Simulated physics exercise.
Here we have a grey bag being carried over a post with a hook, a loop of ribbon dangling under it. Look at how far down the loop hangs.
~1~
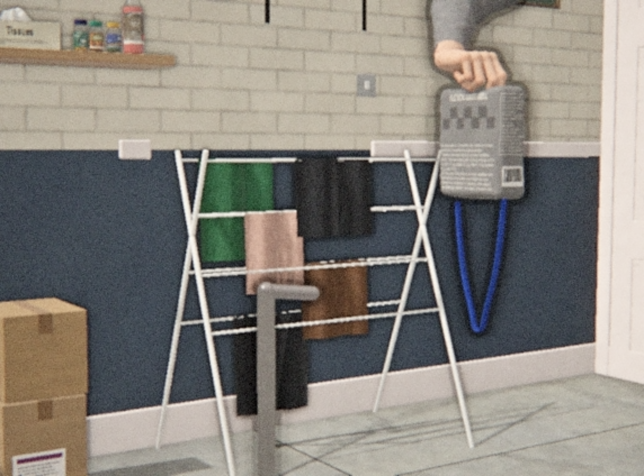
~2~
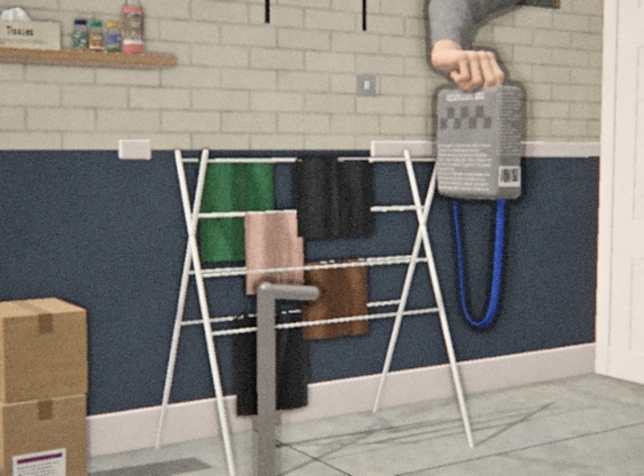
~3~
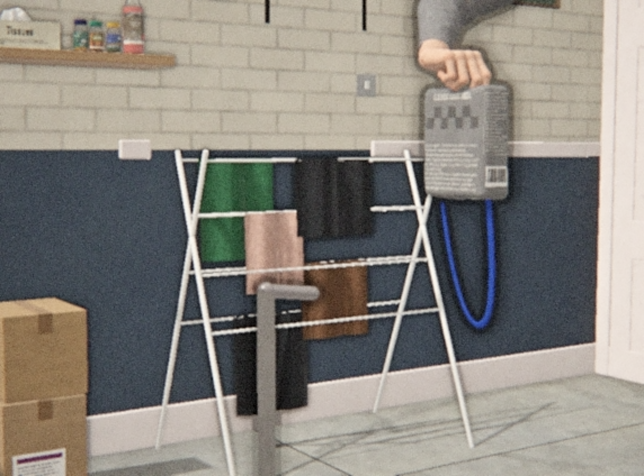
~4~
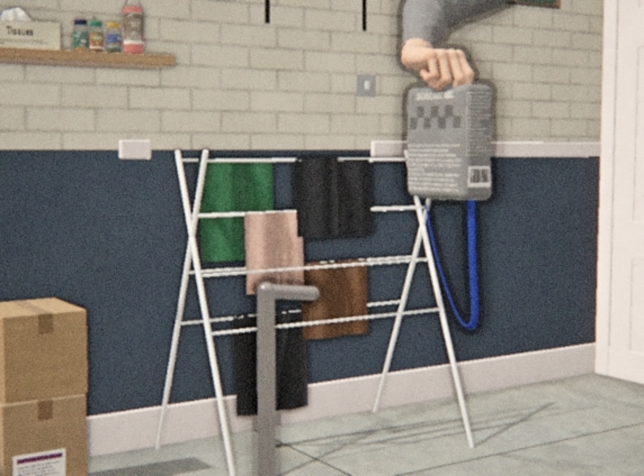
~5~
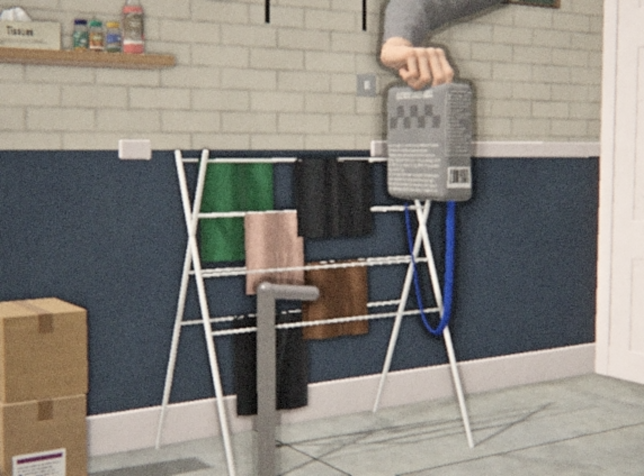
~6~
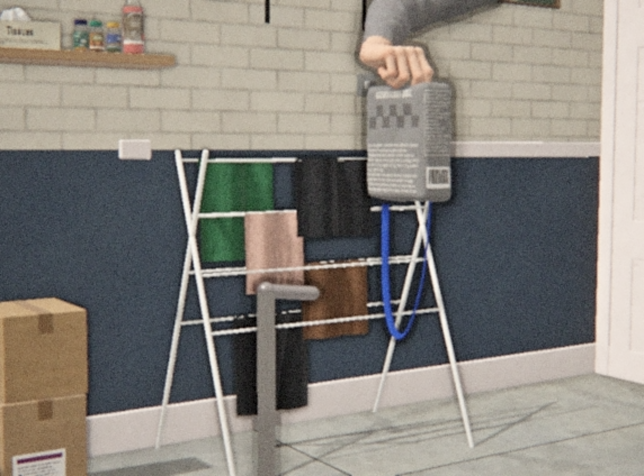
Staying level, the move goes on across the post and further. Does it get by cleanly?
No, it snags.
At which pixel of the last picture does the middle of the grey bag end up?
Centre pixel at rest: (163, 142).
Then, 0.56 s past the final frame, bag nearing the post near (331, 142).
Then, 1.12 s past the final frame, bag over the post near (246, 142).
When it is over, bag past the post near (162, 142); loop tight round the post, hand stopped. The grey bag gets caught.
